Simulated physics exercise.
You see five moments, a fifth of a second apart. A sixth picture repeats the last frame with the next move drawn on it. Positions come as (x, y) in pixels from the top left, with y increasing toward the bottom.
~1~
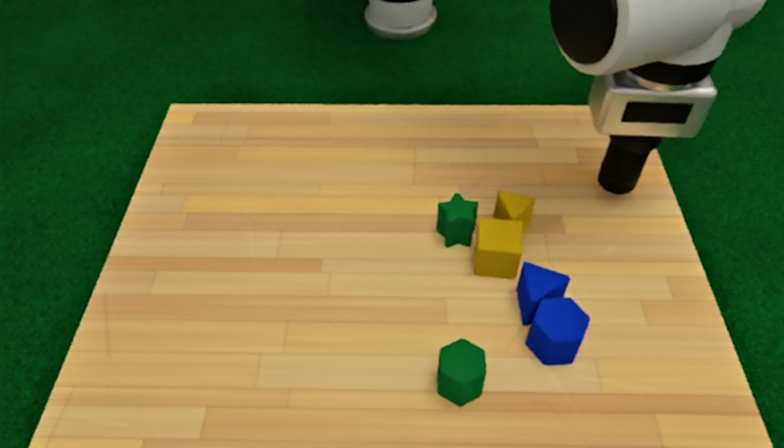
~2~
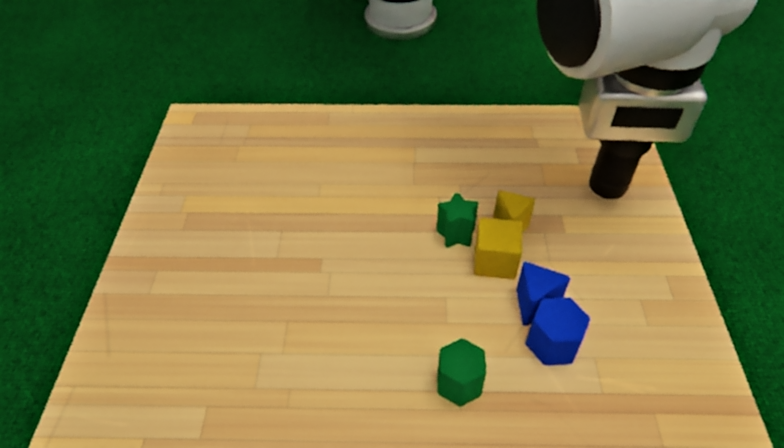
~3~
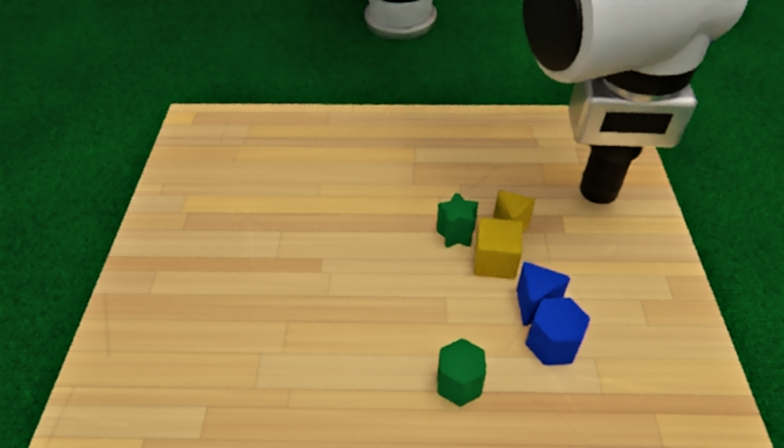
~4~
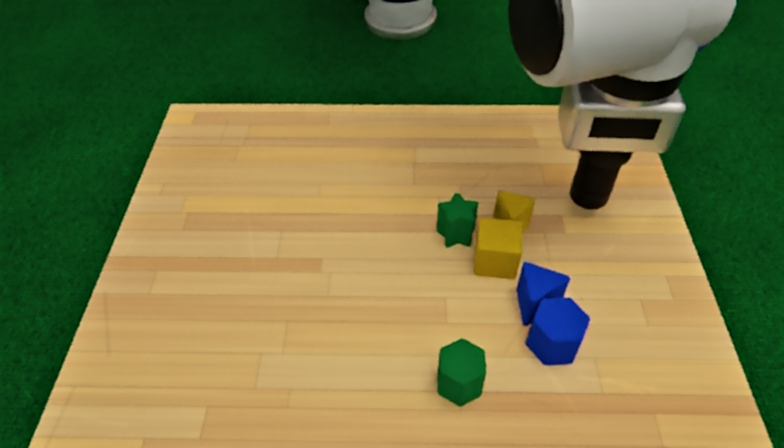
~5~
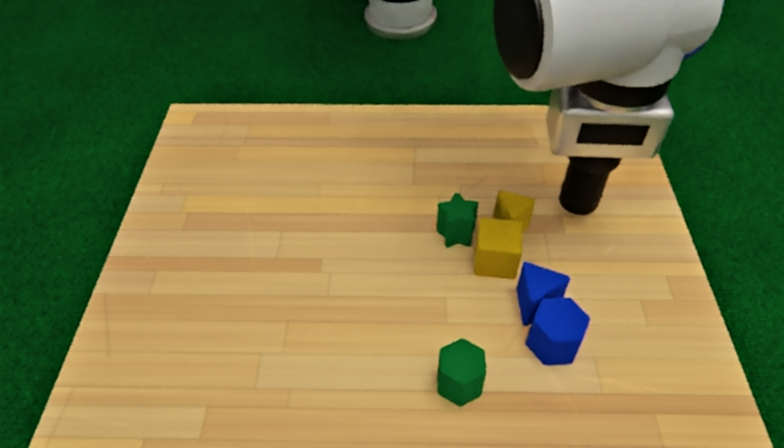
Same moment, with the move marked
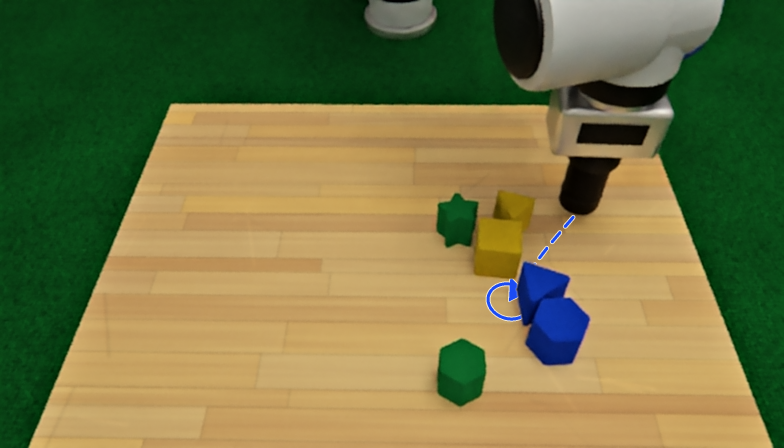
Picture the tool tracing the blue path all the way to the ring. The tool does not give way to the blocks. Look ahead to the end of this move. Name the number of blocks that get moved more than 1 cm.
Answer: Three or more.
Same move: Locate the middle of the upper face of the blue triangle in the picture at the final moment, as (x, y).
The point I'd pick in the picture is (529, 307).
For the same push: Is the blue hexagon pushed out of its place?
My answer is yes.
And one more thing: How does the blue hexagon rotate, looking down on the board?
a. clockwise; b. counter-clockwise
Correct choice: B.
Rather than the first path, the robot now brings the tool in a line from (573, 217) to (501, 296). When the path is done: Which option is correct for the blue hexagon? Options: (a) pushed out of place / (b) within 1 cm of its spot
I'll go with a - pushed out of place.
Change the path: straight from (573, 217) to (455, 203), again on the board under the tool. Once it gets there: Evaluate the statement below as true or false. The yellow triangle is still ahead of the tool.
My answer: False.
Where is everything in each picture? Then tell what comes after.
In the first frame, tool tip (616, 182); block tops, yellow square block (500, 235); yellow triangle (516, 202); blue triangle (542, 279); blue hexagon (562, 318).
In the second frame, tool (607, 187); blocks unchanged.
In the third frame, tool (598, 192); blocks unchanged.
In the fourth frame, tool (588, 197); blocks unchanged.
In the fifth frame, tool (578, 202); yellow square block (500, 235); yellow triangle (516, 202); blue triangle (542, 279); blue hexagon (562, 318).
Path on the board, from (573, 217) directly to (509, 301).
The first path, step by step. One third of the way, tool (556, 228); nothing pushed yet.
Two thirds of the way, tool (535, 256); yellow square block (494, 237), turned 15° clockwise.
At the end, tool (513, 287); yellow square block (487, 241), turned 30° clockwise; yellow triangle in place; blue triangle (529, 307), turned 30° anticlockwise; blue hexagon (569, 334), turned 35° anticlockwise.
